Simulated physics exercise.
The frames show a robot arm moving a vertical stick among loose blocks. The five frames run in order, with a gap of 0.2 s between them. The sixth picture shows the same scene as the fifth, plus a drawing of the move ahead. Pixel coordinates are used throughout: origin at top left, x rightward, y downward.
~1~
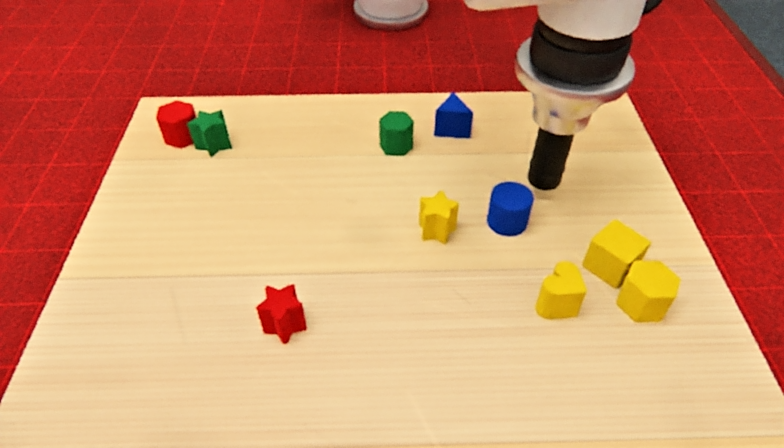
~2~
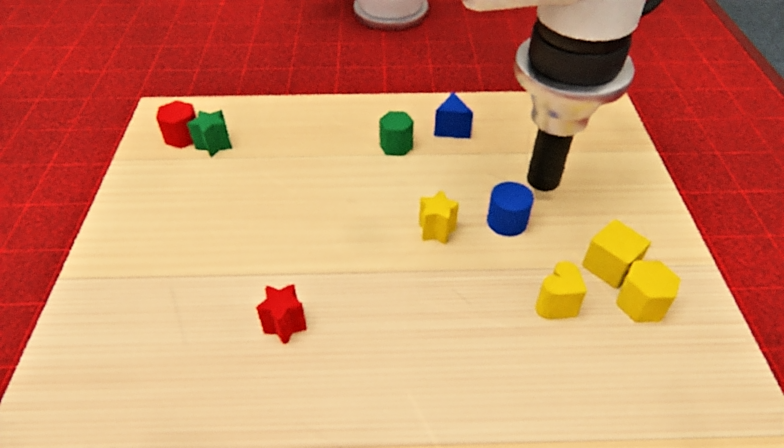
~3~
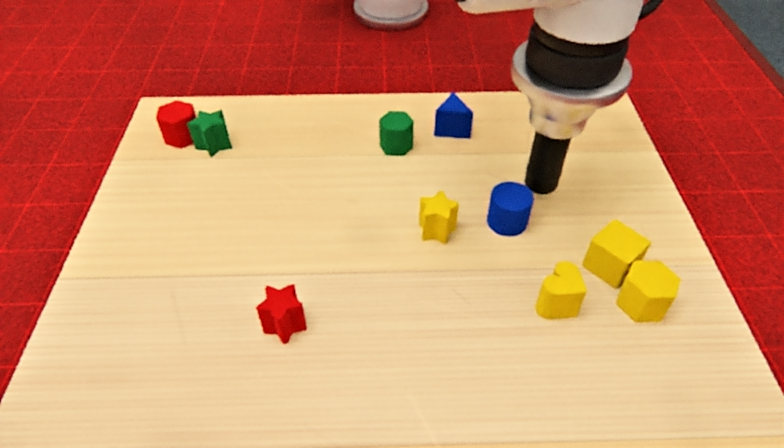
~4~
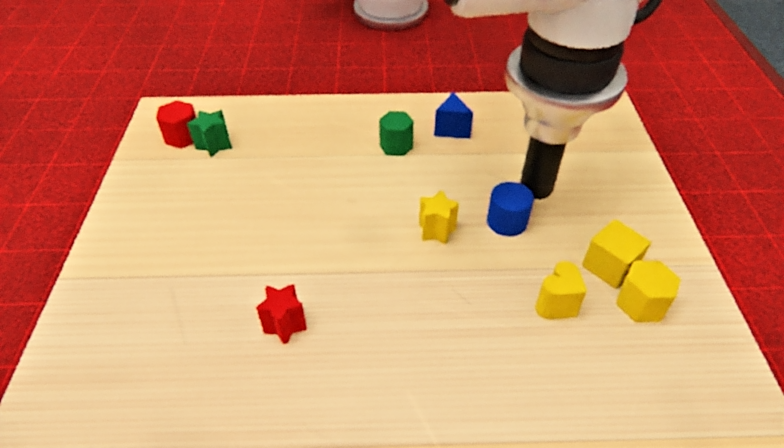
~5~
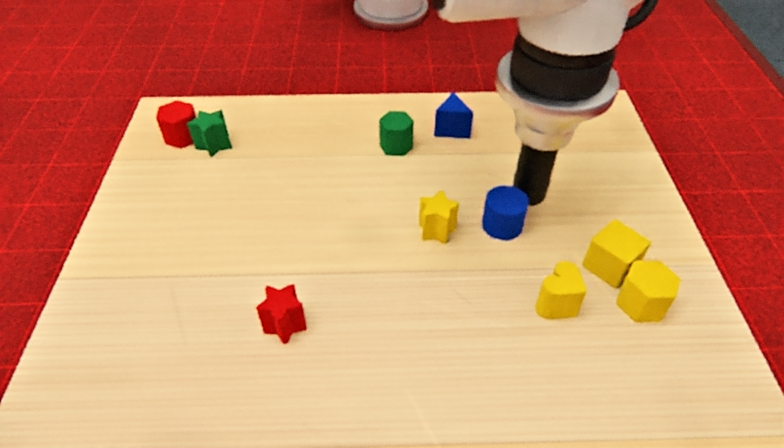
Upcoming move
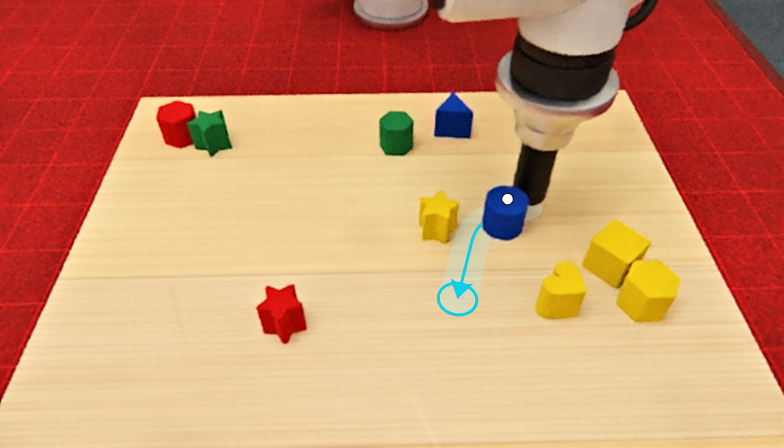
Robot arm easing a black stick slightly left and nudging a blue cylinder a little among scattered coloured blocks on a board.
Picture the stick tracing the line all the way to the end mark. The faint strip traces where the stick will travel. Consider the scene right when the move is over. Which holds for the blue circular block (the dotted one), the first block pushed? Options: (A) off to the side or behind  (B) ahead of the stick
That would be B.
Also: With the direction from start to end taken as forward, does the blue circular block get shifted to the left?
That would be a yes.
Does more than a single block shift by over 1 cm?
No, it doesn't check out.
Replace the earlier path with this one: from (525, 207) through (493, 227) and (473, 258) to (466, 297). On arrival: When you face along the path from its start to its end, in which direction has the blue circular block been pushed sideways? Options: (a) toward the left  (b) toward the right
b
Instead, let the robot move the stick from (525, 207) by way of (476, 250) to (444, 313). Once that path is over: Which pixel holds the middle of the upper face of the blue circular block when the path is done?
Final place: (403, 278).
The line goes from (525, 207) through (484, 222) and (468, 257) to (458, 299); the dot is on the blue circular block.
What follows on the original path. One third of the way, stick at (485, 211); blue circular block at (478, 223).
Two thirds of the way, stick at (470, 246); blue circular block at (465, 263).
At the end, stick at (459, 288); yellow star unmoved; blue circular block at (454, 310).
